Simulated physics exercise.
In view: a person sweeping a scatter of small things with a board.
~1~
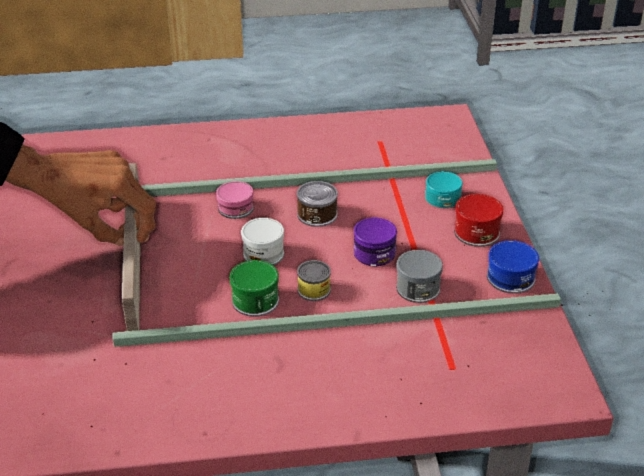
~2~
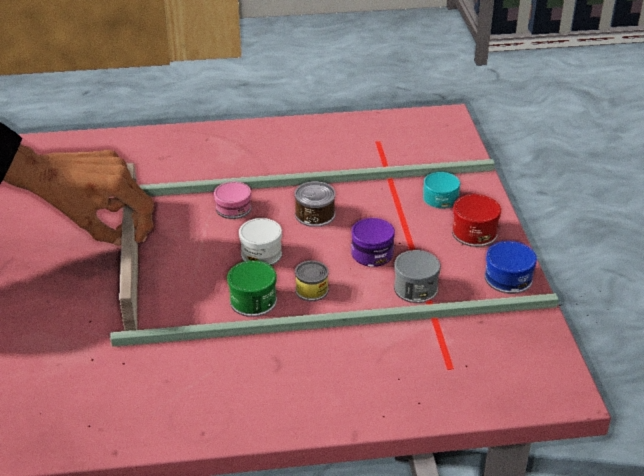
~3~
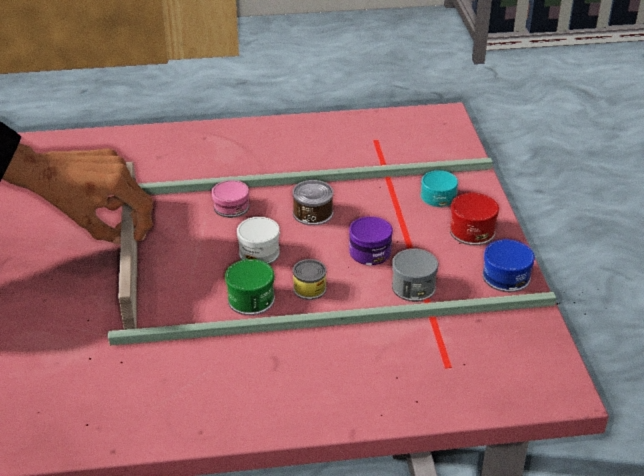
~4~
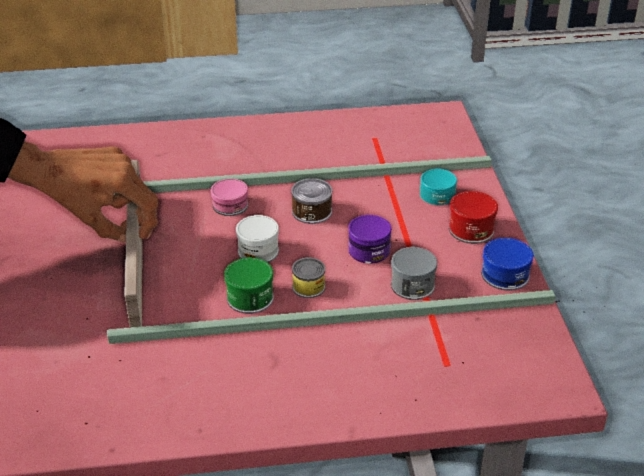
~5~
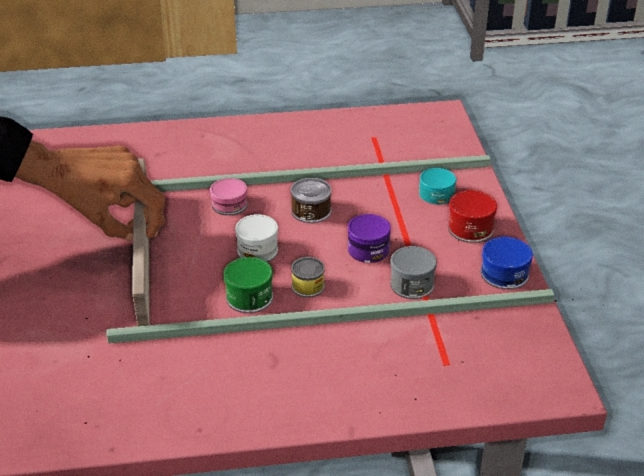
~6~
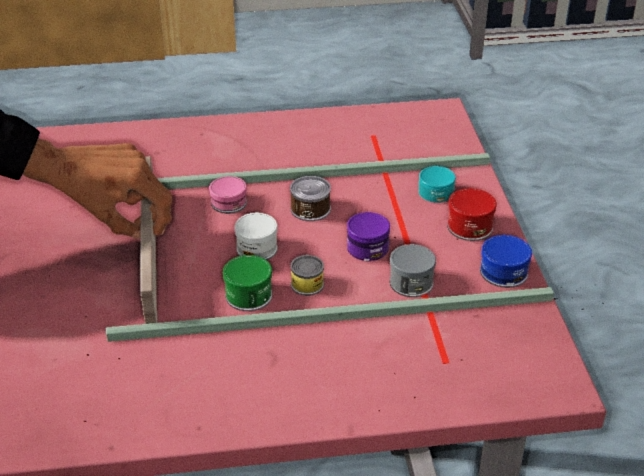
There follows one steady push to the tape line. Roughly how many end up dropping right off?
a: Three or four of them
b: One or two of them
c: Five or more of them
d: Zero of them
Answer: D.
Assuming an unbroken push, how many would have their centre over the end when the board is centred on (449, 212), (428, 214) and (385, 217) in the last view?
First 2, next 2, last 0.
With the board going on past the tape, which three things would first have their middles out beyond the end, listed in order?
Order, earliest first: Blue tin, red tin, grey tin.
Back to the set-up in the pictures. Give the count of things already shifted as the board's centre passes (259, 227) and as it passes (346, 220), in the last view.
At first I count 4, and then 7.
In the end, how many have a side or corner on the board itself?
Tally at the end: 4.
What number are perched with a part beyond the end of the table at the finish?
2.
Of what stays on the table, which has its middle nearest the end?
The one you want is the blue tin.
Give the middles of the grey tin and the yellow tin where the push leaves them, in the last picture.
In the last picture the grey tin sits around (490, 272) and the yellow tin around (460, 250).
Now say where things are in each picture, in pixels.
The first frame shows blue tin (513, 267); red tin (478, 220); turquoise tub (444, 190); board (132, 244); tape (411, 240).
The second frame shows red tin (476, 221); yellow tin (312, 281).
The third frame shows turquoise tub (439, 189); purple tub (371, 241).
The fourth frame shows blue tin (507, 264); board (135, 240).
The fifth frame shows red tin (472, 217); brown pot (311, 200).
The sixth frame shows blue tin (506, 261); red tin (471, 215); turquoise tub (437, 185); board (148, 236); tape (405, 234).
Early on, none off yet; blue tin at rest near (506, 261); red tin at rest near (471, 215); turquoise tub at rest near (437, 185).
Finally, the number that fall off is zero.
